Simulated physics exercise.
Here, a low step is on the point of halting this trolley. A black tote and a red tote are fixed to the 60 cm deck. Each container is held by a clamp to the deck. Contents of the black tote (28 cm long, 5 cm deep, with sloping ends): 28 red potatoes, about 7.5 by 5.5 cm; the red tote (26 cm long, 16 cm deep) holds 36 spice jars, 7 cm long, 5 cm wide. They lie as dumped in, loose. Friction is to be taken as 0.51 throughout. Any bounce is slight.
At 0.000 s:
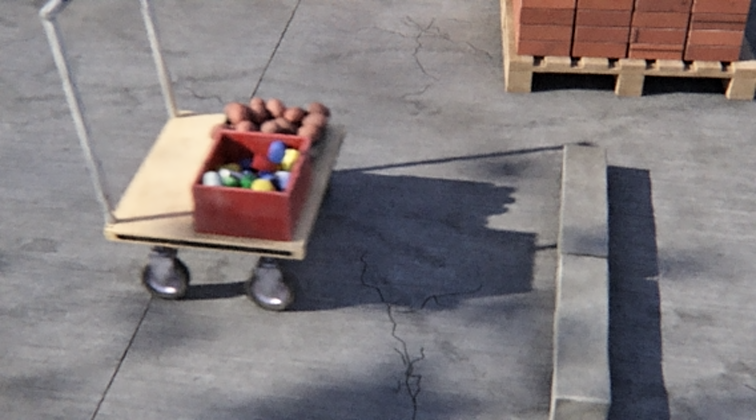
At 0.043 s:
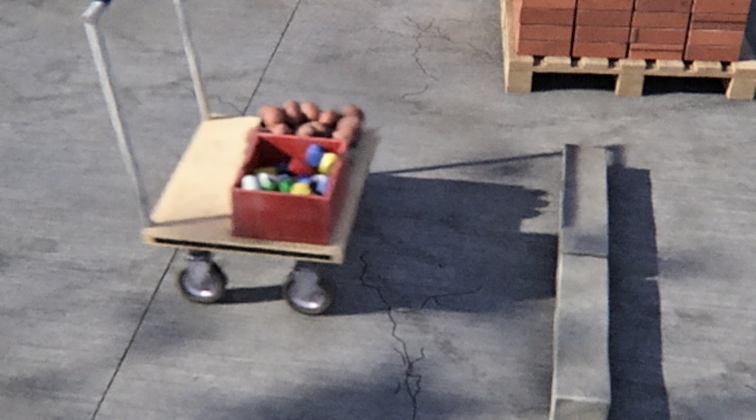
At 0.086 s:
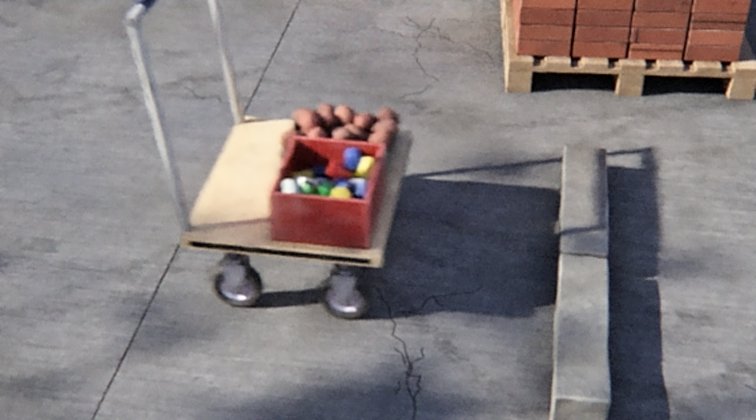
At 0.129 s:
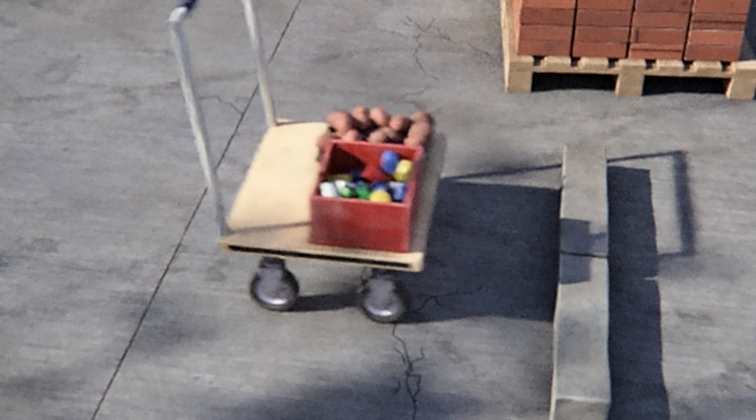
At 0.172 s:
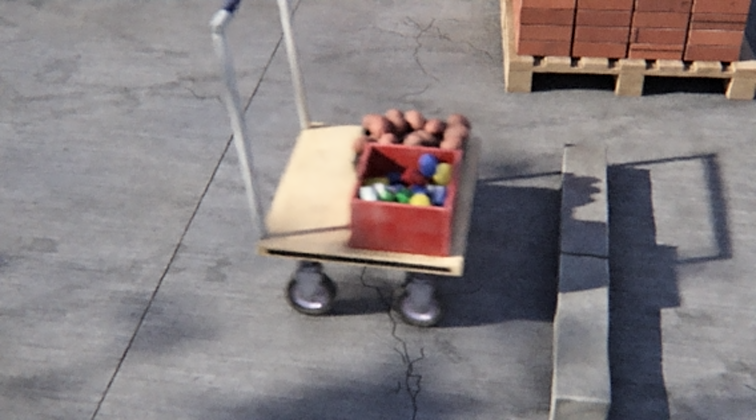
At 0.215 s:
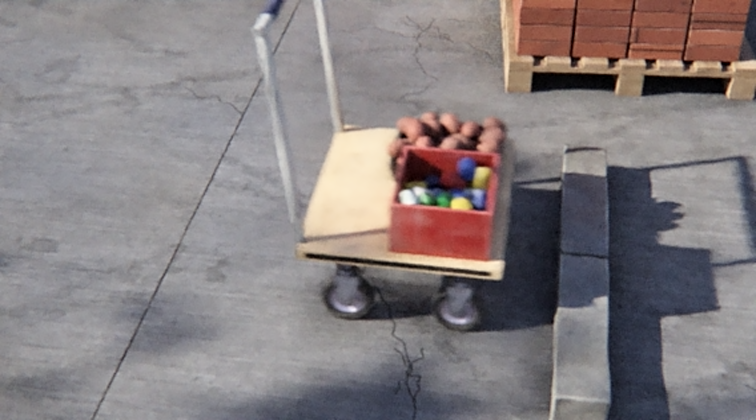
To begin with, a flat trolley stands left of a low concrete step, carrying a red tote of small colourful items and a heap of reddish-brown, rounded objects behind it. It then rolls steadily rightward across the cracked pavement, closing most of the gap, its load still aboard.
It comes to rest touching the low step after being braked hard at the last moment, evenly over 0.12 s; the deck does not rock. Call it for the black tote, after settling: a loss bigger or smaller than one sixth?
Bigger.
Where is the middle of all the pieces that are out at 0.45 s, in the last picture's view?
Estimated centre: About (588, 149).
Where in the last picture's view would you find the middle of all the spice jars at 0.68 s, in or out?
Somewhere around pixel (511, 211).
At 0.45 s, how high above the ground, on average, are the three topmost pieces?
Some 70 cm up.
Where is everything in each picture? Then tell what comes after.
In the first picture (we follow the rim corner now nearest the camera), black tote (its farthest corner) at (234, 104); red tote at (284, 194); 79 cm still to roll; nothing out yet.
The second picture shows black tote at (268, 107); red tote at (324, 197); 67 cm still to roll.
The third picture shows black tote at (301, 110); red tote at (364, 201); 56 cm still to roll.
The fourth picture shows black tote at (335, 113); red tote at (405, 205); 44 cm still to roll.
The fifth picture shows black tote at (369, 116); red tote at (446, 209); 33 cm still to roll.
The sixth picture shows black tote at (404, 119); red tote at (487, 213); 21 cm still to roll; nothing out yet.
After 0.23 s, the brake bites.
After 0.33 s, 2 of 28 out of the black tote and 0 of 36 out of the red tote.
After 0.45 s, 8 of 28 out of the black tote and 2 of 36 out of the red tote.
After 0.68 s, 12 of 28 out of the black tote and 3 of 36 out of the red tote.
Outcome (at 1.19 s), 12 of 28 out of the black tote and 3 of 36 out of the red tote. Asked share, 12 of 28, 43 per cent.
